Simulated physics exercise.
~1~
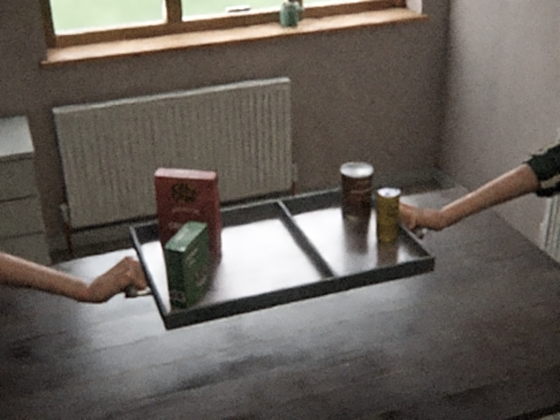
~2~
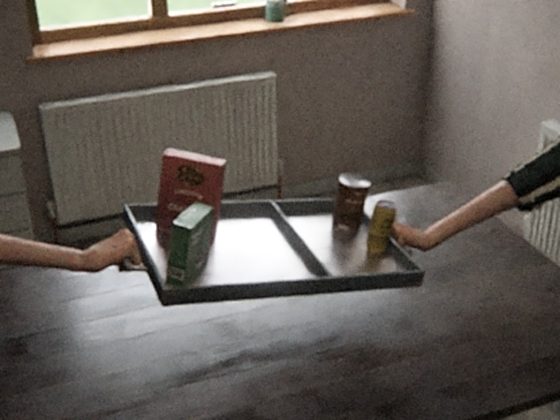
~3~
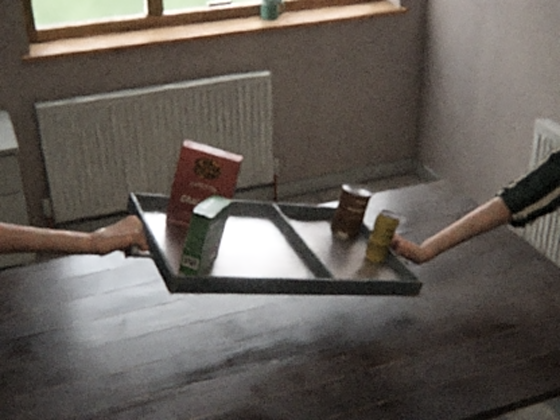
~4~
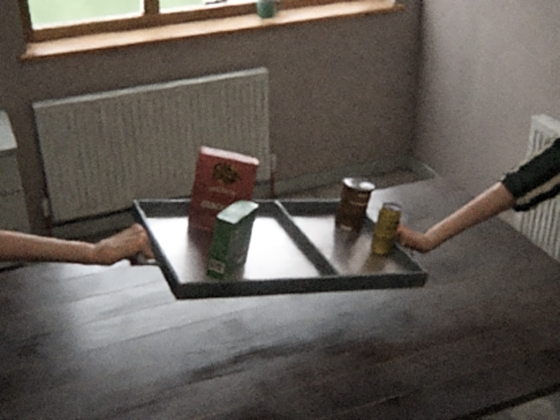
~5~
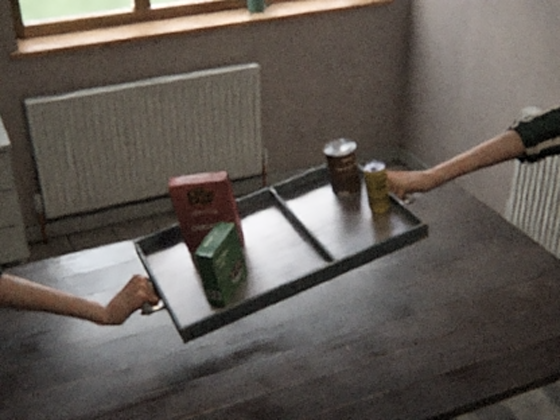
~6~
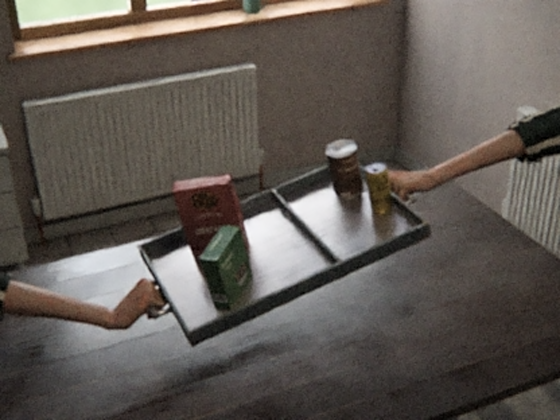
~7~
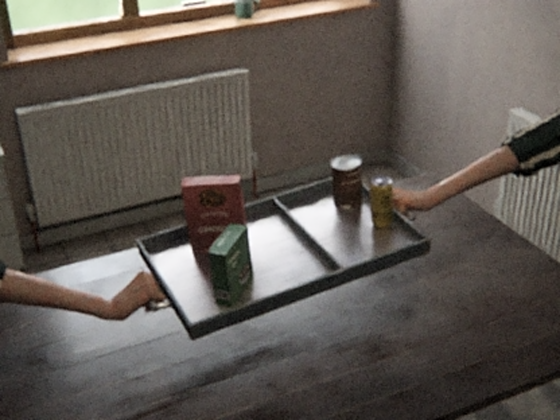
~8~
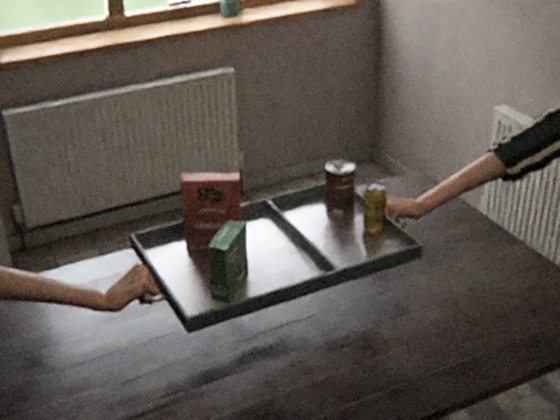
A hand-held tray tips right, then left, and levels with all four items still aboard.
